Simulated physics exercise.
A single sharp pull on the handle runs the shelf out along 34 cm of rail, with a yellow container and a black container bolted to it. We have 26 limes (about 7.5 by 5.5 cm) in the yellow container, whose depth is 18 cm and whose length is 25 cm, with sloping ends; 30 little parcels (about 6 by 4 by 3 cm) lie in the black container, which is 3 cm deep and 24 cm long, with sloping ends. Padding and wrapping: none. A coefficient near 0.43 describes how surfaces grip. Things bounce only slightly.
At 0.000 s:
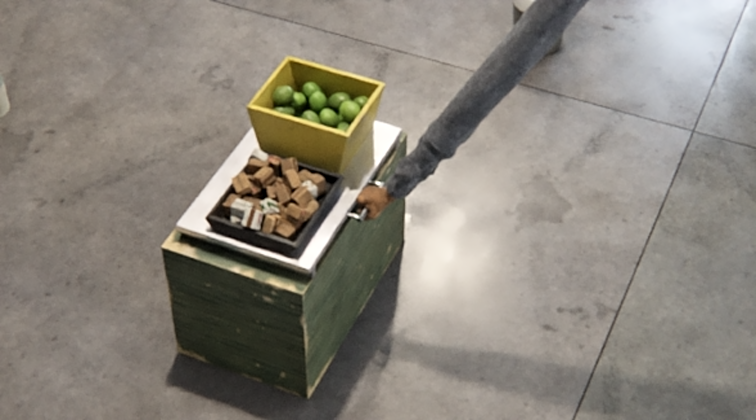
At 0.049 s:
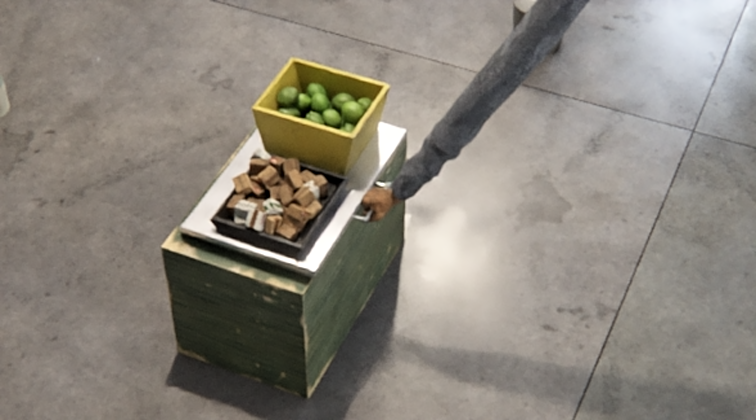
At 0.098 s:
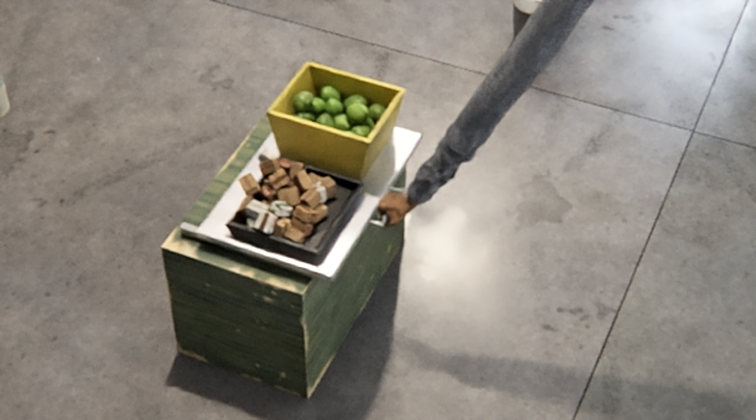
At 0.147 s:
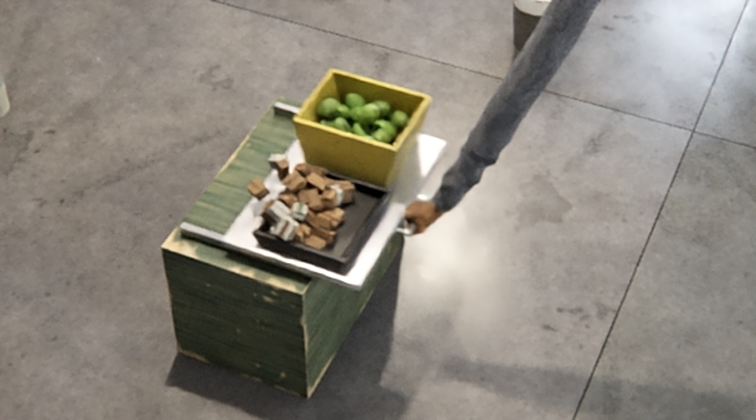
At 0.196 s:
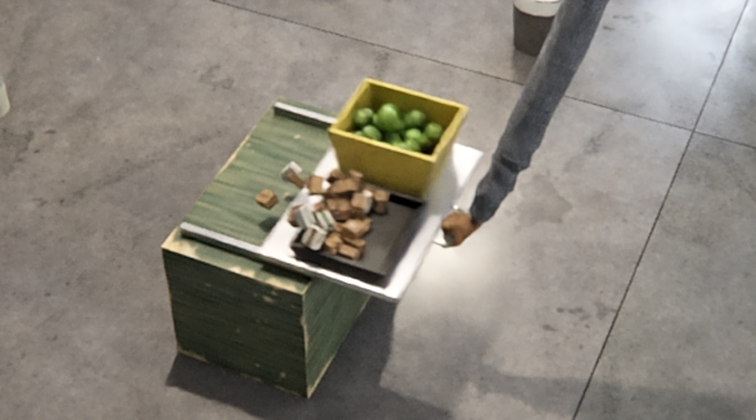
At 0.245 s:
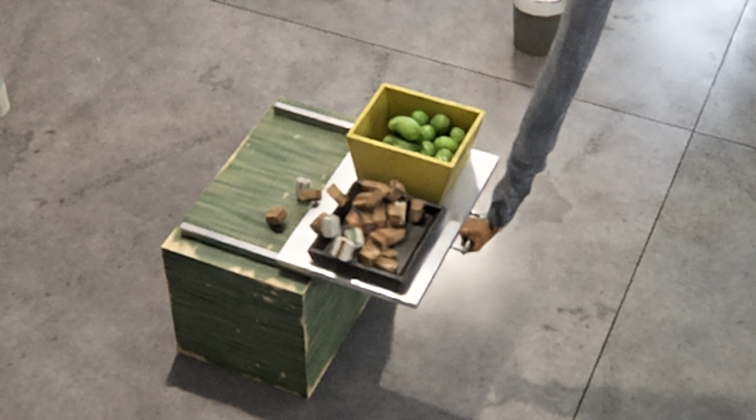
We see a grey-sleeved arm pull a white shelf rightward across a green box, carrying limes in a yellow container and small blocks in a black one; the blocks bunch leftward, a few leave, and the rest shift back right.
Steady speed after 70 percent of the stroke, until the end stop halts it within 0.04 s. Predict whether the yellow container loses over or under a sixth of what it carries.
The yellow container loses under a sixth of what it carries.
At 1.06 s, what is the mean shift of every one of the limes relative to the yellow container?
Mean shift: Around 2 cm, to the right.
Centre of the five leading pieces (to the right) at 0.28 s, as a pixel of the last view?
Close to (415, 237) in the last view.
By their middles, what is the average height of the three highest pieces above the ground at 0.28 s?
Height, averaged: Around 74 cm.
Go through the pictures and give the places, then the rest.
In the first frame (places track the rim corner closest to us here), yellow container (345, 134); black container (294, 244); 0 cm pulled; all still inside.
The second frame shows yellow container (350, 135); black container (300, 246); 2 cm pulled.
The third frame shows yellow container (366, 140); black container (316, 251); 7 cm pulled.
The fourth frame shows yellow container (393, 148); black container (344, 260); 16 cm pulled; 3 out, the lowest parcel at (258, 189).
The fifth frame shows yellow container (431, 159); black container (382, 273); 28 cm pulled; 5 out, the lowest parcel at (267, 200).
The sixth frame shows yellow container (449, 164); black container (401, 279); 34 cm pulled; 3 out, the lowest parcel at (277, 215).
After 0.28 s, the yellow container has all 26 and the black container is down by 3 of 30.
After 0.40 s, the yellow container has all 26 and the black container is down by 11 of 30.
After 0.62 s, the yellow container has all 26 and the black container is down by 17 of 30.
When it is over (at 1.06 s), the yellow container has all 26 and the black container is down by 17 of 30. Asked share, 0 of 26, 0 per cent.
